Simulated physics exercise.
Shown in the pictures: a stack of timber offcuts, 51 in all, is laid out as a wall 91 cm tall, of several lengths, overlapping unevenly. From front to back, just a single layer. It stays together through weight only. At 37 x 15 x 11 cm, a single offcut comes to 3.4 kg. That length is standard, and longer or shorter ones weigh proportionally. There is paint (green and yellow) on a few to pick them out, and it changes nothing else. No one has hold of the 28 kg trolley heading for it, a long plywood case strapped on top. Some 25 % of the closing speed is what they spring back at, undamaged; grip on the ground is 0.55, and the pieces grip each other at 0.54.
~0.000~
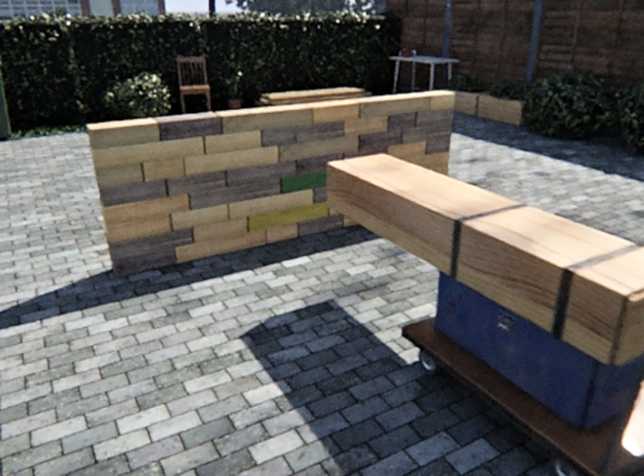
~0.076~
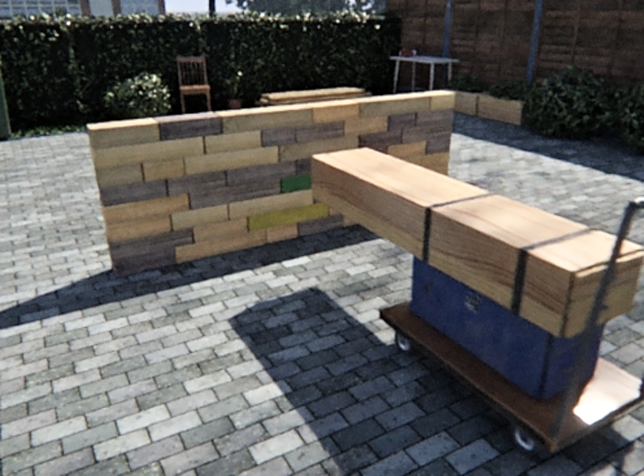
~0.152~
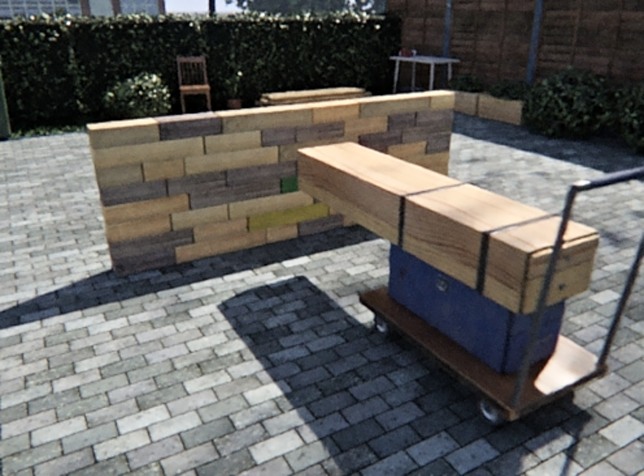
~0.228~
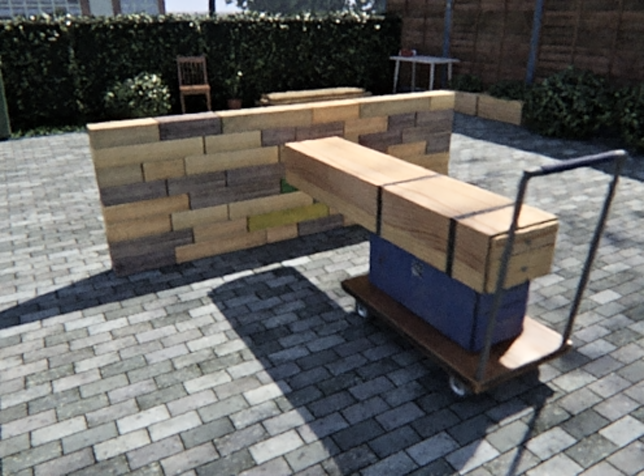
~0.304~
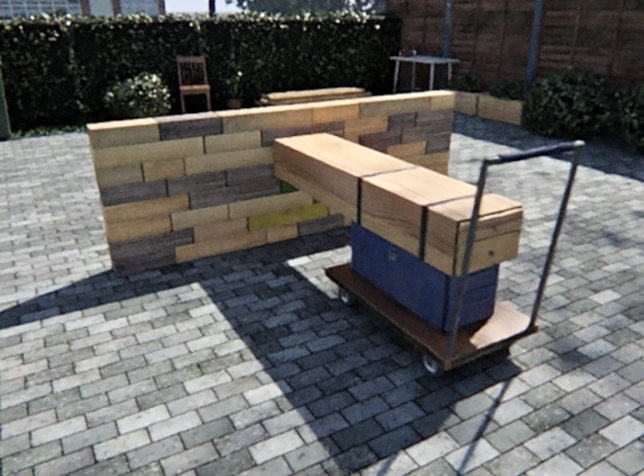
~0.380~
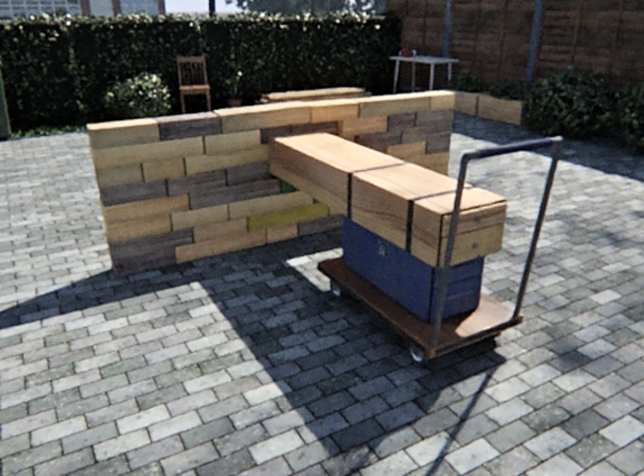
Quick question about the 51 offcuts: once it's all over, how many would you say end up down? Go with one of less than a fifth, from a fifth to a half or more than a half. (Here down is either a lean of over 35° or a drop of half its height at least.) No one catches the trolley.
Expect the fallen portion to be in the fifth-to-half range.
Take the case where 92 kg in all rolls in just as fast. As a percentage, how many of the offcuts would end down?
Estimate: Some 20 per cent down.
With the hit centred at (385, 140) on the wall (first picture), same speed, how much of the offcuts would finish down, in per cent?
Estimate: About 30 %.
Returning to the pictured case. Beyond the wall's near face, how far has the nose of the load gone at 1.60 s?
It has gone roughly 35 centimetres beyond.
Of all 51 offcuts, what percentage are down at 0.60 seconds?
0 %.
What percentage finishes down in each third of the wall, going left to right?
Per cent by third - left: 50; middle: 50; right: 10.
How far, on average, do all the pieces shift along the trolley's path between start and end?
Mean shift close to 20 cm.
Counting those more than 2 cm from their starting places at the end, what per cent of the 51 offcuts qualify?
That is 35 per cent.
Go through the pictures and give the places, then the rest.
In the first frame (we follow the side turned to the camera), load (332, 179) 73 cm short of the wall; yellow offcut (290, 216); green offcut (306, 182); no piece has moved.
In the second frame, load (316, 171) 55 cm short of the wall; green offcut (306, 182).
In the third frame, load (302, 164) 37 cm short of the wall.
In the fourth frame, load (289, 158) 20 cm short of the wall.
In the fifth frame, load (277, 152) 27 mm short of the wall; yellow offcut (290, 216).
In the sixth frame, load (272, 149) 6 cm into the wall's line; yellow offcut (290, 216); 10 stirred so far.
Around 0.60 s, load 20 cm past the wall's line, still rolling; none of the 51 offcuts down, 19 disturbed; green offcut tipped 17°.
Around 0.94 s, load 28 cm past the wall's line, still rolling; 9 of the 51 offcuts down; green offcut tipped 18°.
Around 1.24 s, load 32 cm past the wall's line, still rolling; 18 of the 51 offcuts down; green offcut on its side.
Around 1.60 s, load 35 cm past the wall's line, still rolling; 18 of the 51 offcuts down; green offcut upside down.
Finally (3.0 s), load 36 cm past the wall's line, stopped; 18 of the 51 offcuts down; green offcut upside down; yellow offcut unmoved. That is 35 per cent. Seen by the last camera, middles, green offcut near (294, 203), yellow offcut near (286, 213).
